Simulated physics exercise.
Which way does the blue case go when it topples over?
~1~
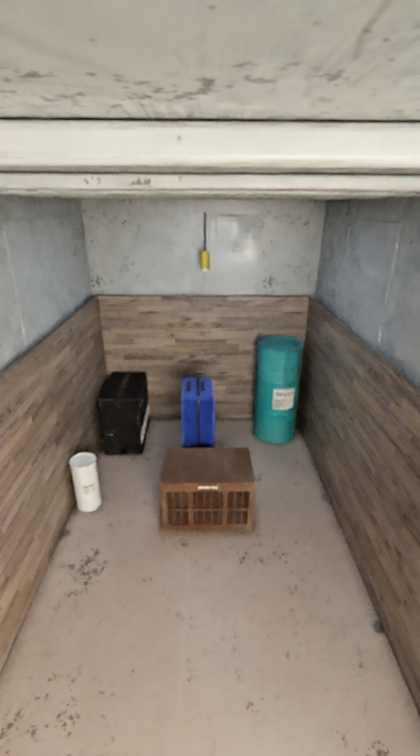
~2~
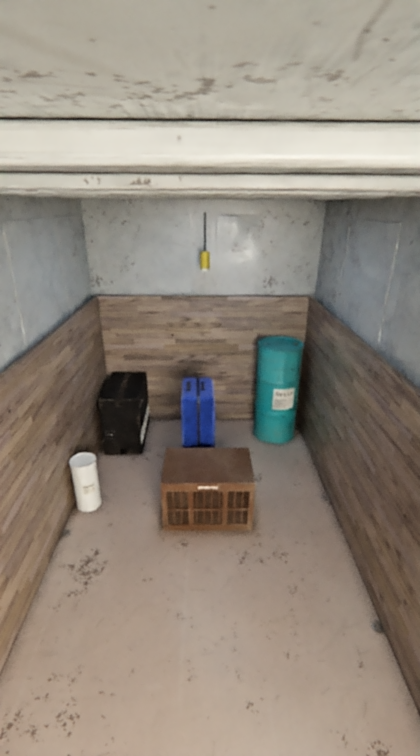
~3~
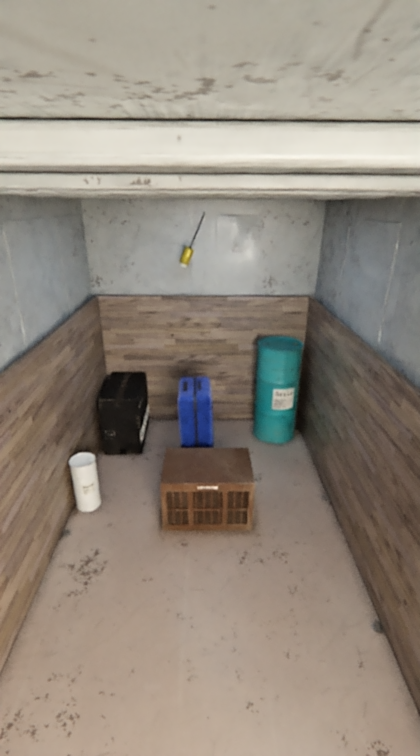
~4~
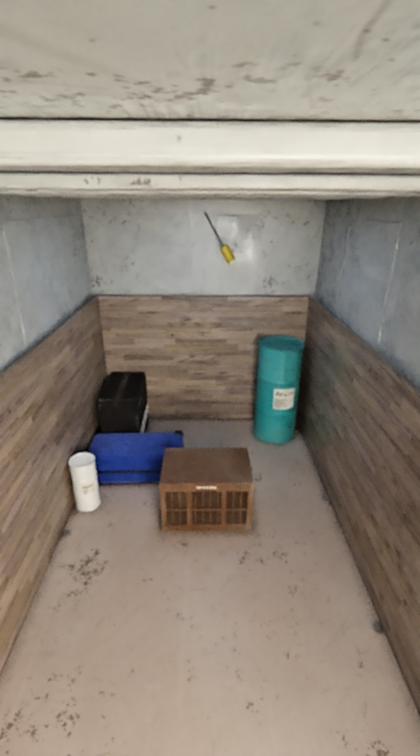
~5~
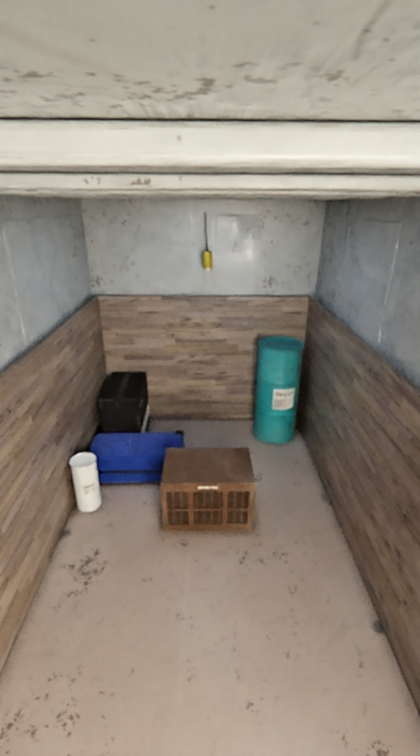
The blue case goes to the left, ending up on its side in front of the black box.
